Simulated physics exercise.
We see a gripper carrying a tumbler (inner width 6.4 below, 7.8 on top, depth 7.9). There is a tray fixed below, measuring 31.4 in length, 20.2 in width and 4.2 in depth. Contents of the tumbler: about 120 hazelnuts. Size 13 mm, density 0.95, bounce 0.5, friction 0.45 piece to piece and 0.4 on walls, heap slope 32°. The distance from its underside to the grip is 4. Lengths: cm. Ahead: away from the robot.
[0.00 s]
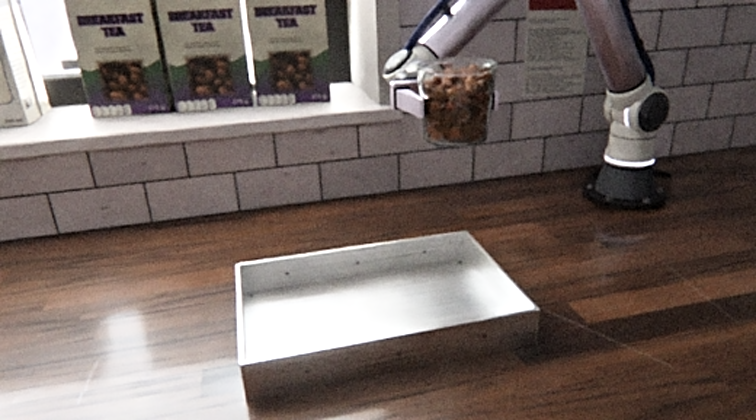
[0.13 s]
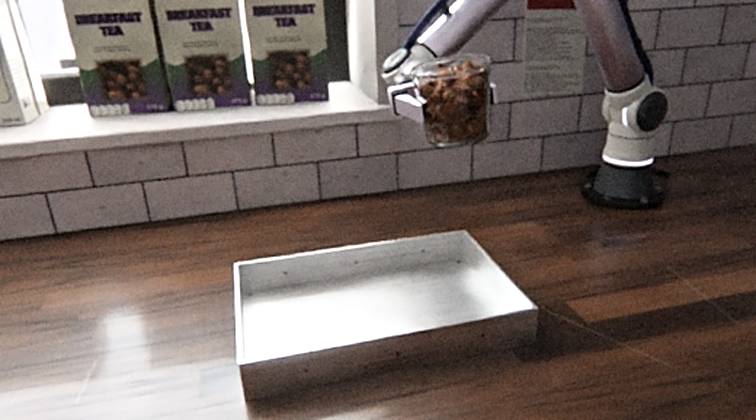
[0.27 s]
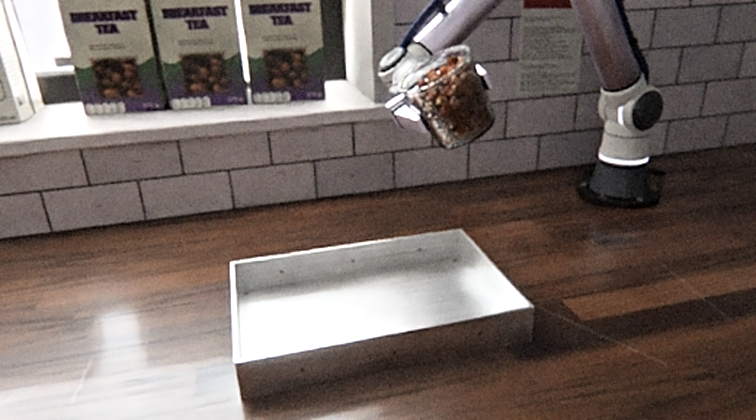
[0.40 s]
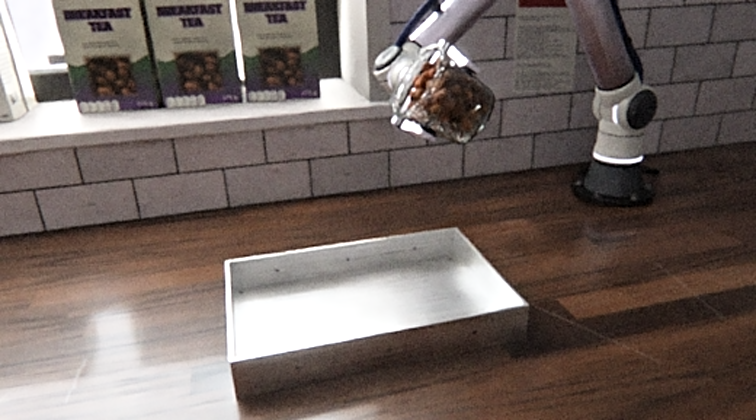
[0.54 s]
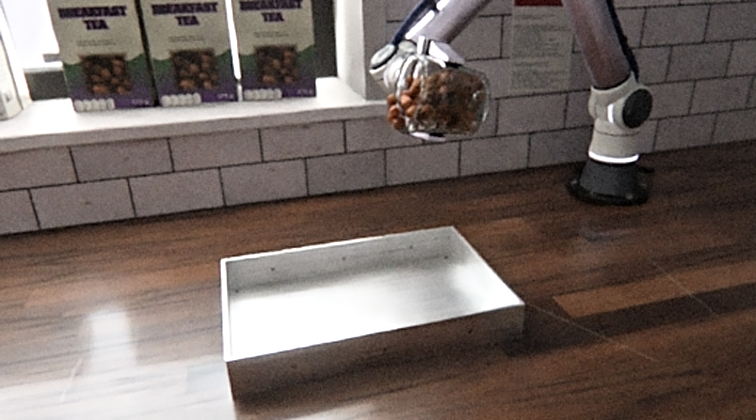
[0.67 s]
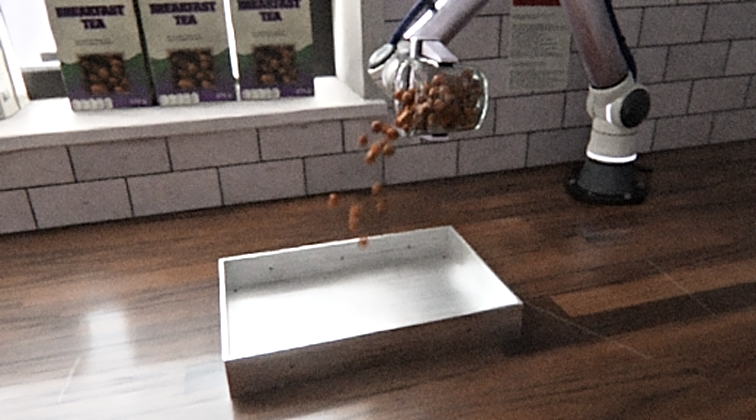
On a wooden counter by a tiled wall, a robot arm held a clear tumbler of hazelnuts above a pale tray and tilted it steadily leftward until some nuts tumbled out toward the tray.
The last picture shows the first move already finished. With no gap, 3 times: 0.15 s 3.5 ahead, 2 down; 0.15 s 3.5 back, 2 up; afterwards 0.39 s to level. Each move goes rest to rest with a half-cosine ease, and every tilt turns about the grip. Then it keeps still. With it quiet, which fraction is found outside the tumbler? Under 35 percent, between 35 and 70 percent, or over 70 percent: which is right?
The right one is over 70 percent.
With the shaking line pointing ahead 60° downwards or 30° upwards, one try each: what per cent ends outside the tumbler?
55 and 90 %.
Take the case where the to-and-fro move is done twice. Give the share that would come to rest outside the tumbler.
Estimate for that case: 70 %.
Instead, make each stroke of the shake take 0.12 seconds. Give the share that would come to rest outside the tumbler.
I'd expect close to 85 per cent then.
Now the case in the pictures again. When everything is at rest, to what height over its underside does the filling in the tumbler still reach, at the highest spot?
Around 3.5 centimetres above the underside.
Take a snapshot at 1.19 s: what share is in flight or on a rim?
Reading at that time: Some 6 per cent.
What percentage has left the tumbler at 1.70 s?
Close to 80 per cent of the load is out.
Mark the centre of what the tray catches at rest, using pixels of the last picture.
Around (329, 307) in the last view.
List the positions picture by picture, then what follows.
In the first picture, the tumbler middle at (456, 103), level; upper third of the load around (456, 85), from x 430 to 485, top at y 70; 117 in the tumbler.
In the second picture, the tumbler middle at (455, 103), tilted 8° forward; upper third of the load around (456, 84), from x 425 to 480, top at y 70.
In the third picture, the tumbler middle at (451, 101), tilted 29° forward; upper third of the load around (453, 83), from x 415 to 485, top at y 60.
In the fourth picture, the tumbler middle at (446, 100), tilted 56° forward; upper third of the load around (443, 83), from x 415 to 485, top at y 65.
In the fifth picture, the tumbler middle at (443, 99), tilted 77° forward; upper third of the load around (446, 85), from x 395 to 480, top at y 75.
In the sixth picture, the tumbler middle at (441, 98), tilted 85° forward; upper third of the load around (448, 91), from x 335 to 475, top at y 75; 105 in the tumbler, 1 in the tray, 11 in flight or on a rim.
After 1.19 s, tilted 85° forward, highest piece 25 above the table; 55 in the tumbler, 55 in the tray, 7 in flight or on a rim.
After 1.70 s, tilted 63° forward, highest piece 25 above the table; 93 in the tray, 23 in the tumbler, 1 in flight or on a rim.
After 2.16 s, level, highest piece 25 above the table; 94 in the tray, 23 in the tumbler.
After 3.21 s, level, highest piece 25 above the table; 94 in the tray, 23 in the tumbler.
In the end, 94 in the tray, 23 in the tumbler. That is 80 % outside the tumbler.
